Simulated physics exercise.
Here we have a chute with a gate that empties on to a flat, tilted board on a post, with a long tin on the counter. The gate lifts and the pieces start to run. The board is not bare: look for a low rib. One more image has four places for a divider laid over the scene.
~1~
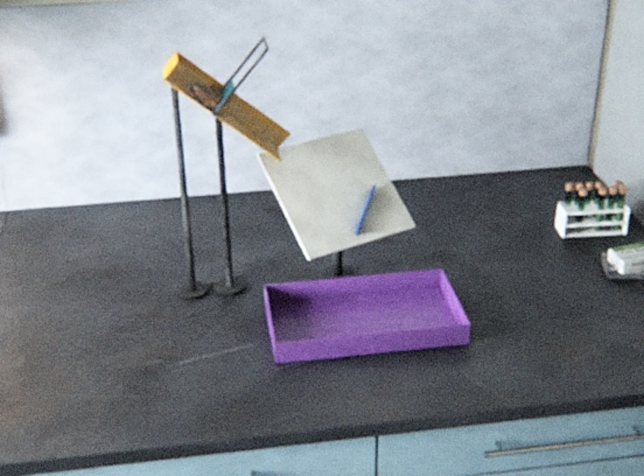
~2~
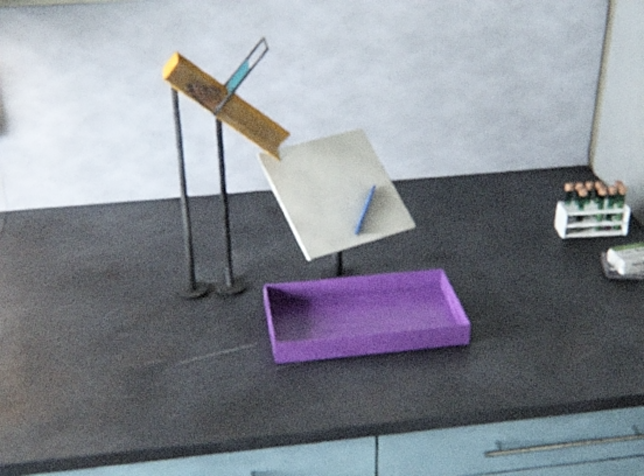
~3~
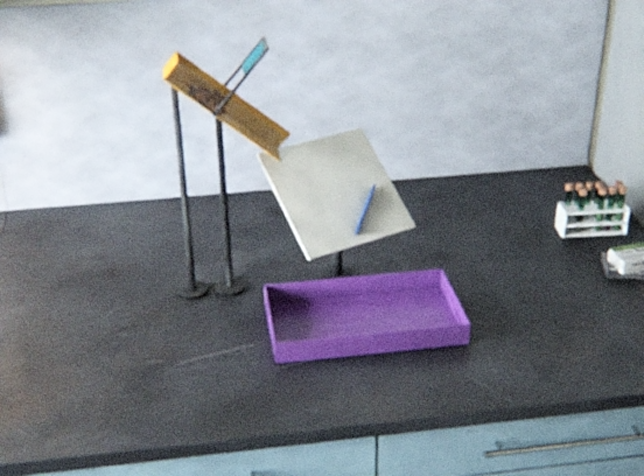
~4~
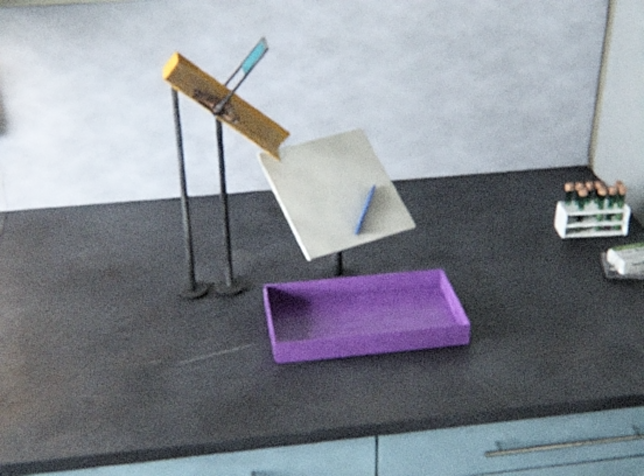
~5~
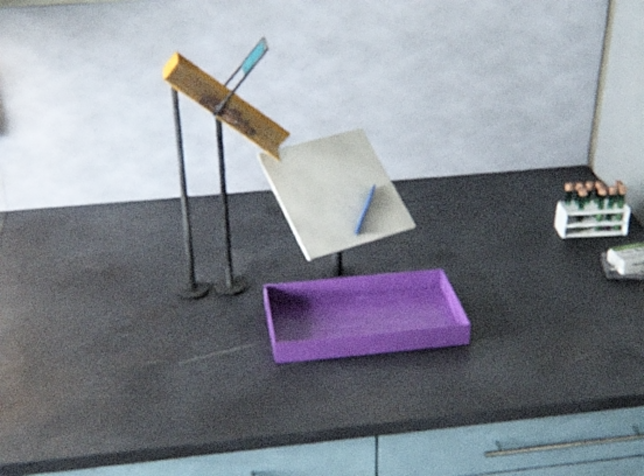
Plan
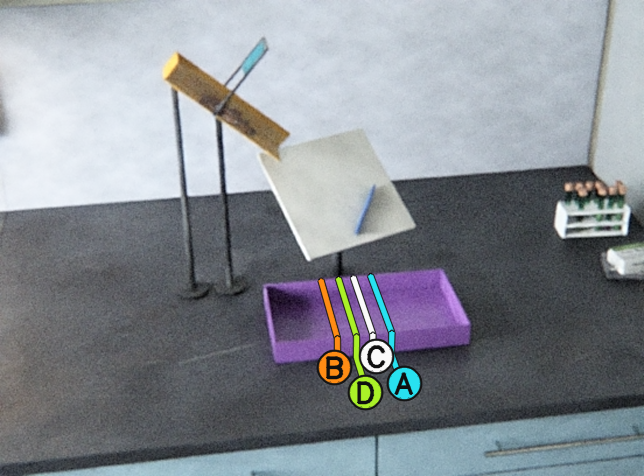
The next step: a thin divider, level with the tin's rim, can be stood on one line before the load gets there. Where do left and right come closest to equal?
The answer is line C.
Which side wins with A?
The left side.
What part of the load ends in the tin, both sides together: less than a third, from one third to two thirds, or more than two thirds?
It is more than two thirds.
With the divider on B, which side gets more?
Right.
On the marked copy, line A crosses the front rim at (391, 332); line B crosses the front rim at (337, 337); line C crosses the front rim at (372, 334); line D crosses the front rim at (356, 335).
For line A, of what is caught, almost all on the left of the divider, about a tenth on the right.
For line B, of what is caught, not one piece on the left of the divider, every piece on the right.
For line C, of what is caught, roughly half on the left of the divider, roughly half on the right.
For line D, of what is caught, just a few on the left of the divider, almost all on the right.
